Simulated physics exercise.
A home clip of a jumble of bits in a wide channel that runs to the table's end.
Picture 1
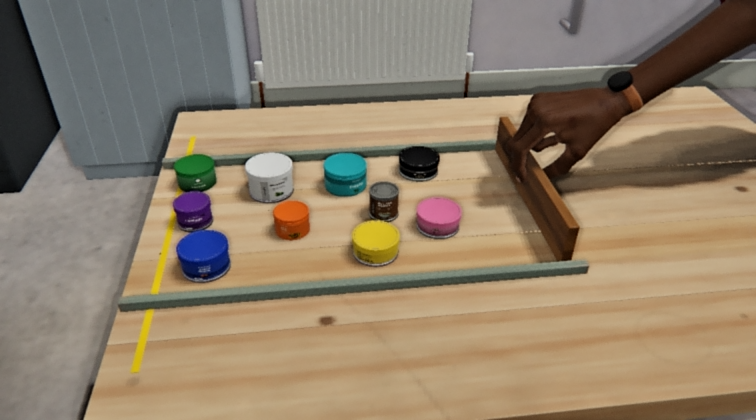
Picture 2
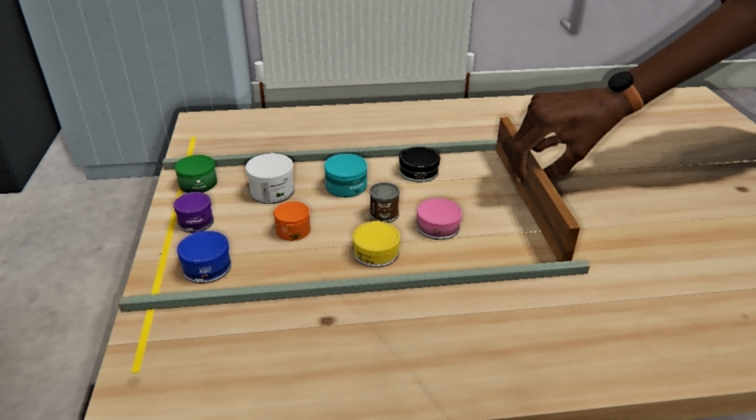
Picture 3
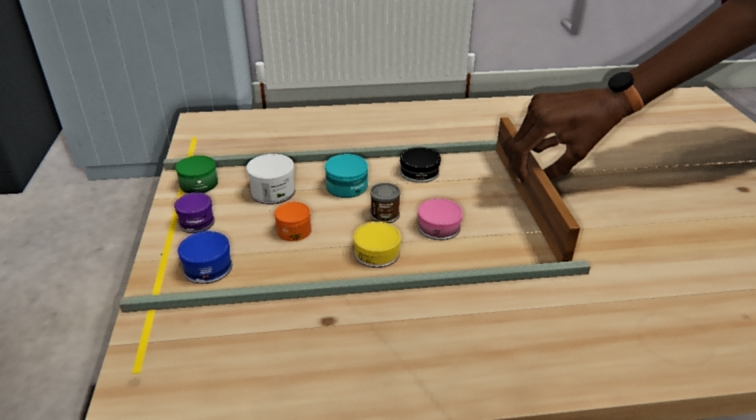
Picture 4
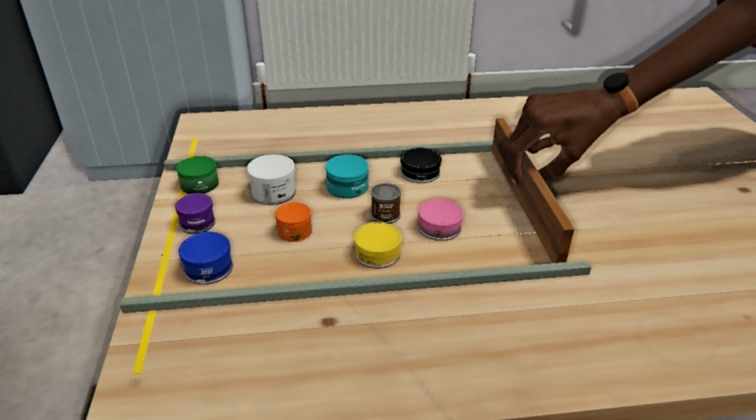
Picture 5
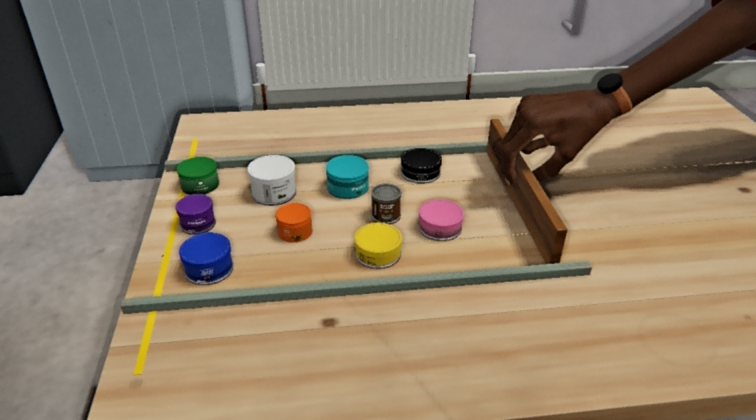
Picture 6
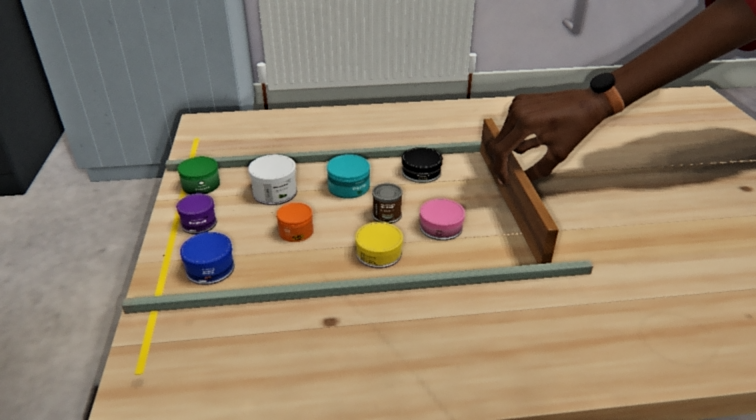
A wooden board, held by a hand, slides slightly left toward colourful tubs on a table.
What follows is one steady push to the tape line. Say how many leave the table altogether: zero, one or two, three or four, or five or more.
The number that fall off is five or more.
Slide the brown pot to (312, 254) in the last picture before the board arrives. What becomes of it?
The brown pot tumbles off.
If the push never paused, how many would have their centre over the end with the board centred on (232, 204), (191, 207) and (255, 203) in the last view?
It would be 1, 5 and 0.
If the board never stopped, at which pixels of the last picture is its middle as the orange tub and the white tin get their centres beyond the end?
About (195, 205), and (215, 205) for the other.
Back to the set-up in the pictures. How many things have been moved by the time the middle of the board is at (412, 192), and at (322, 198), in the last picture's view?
First 5, then 7.
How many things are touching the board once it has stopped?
In contact: 5.
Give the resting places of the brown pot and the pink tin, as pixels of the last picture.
Near (157, 218) and (144, 247).
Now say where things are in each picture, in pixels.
In the first picture, green tub (196, 174); purple tin (194, 212); blue tin (204, 256); board (531, 183); tape (171, 225).
In the second picture, purple tin (194, 212); yellow tin (376, 244).
In the third picture, blue tin (206, 257); brown pot (385, 203).
In the fourth picture, green tub (198, 175); turquoise tub (347, 176).
In the fifth picture, purple tin (196, 214); black pot (421, 166).
In the sixth picture, green tub (199, 176); purple tin (197, 214); blue tin (208, 258); board (513, 185); tape (175, 227).
Soon after, none off yet; green tub at rest near (199, 176); purple tin at rest near (197, 214); blue tin at rest near (208, 258).
After that, none off yet; green tub displaced a little near (187, 174); purple tin at rest near (197, 214); blue tin at rest near (208, 258).
In the end, the number that fall off is five or more; gone, orange tub, white tin, blue tin, purple tin and green tub.
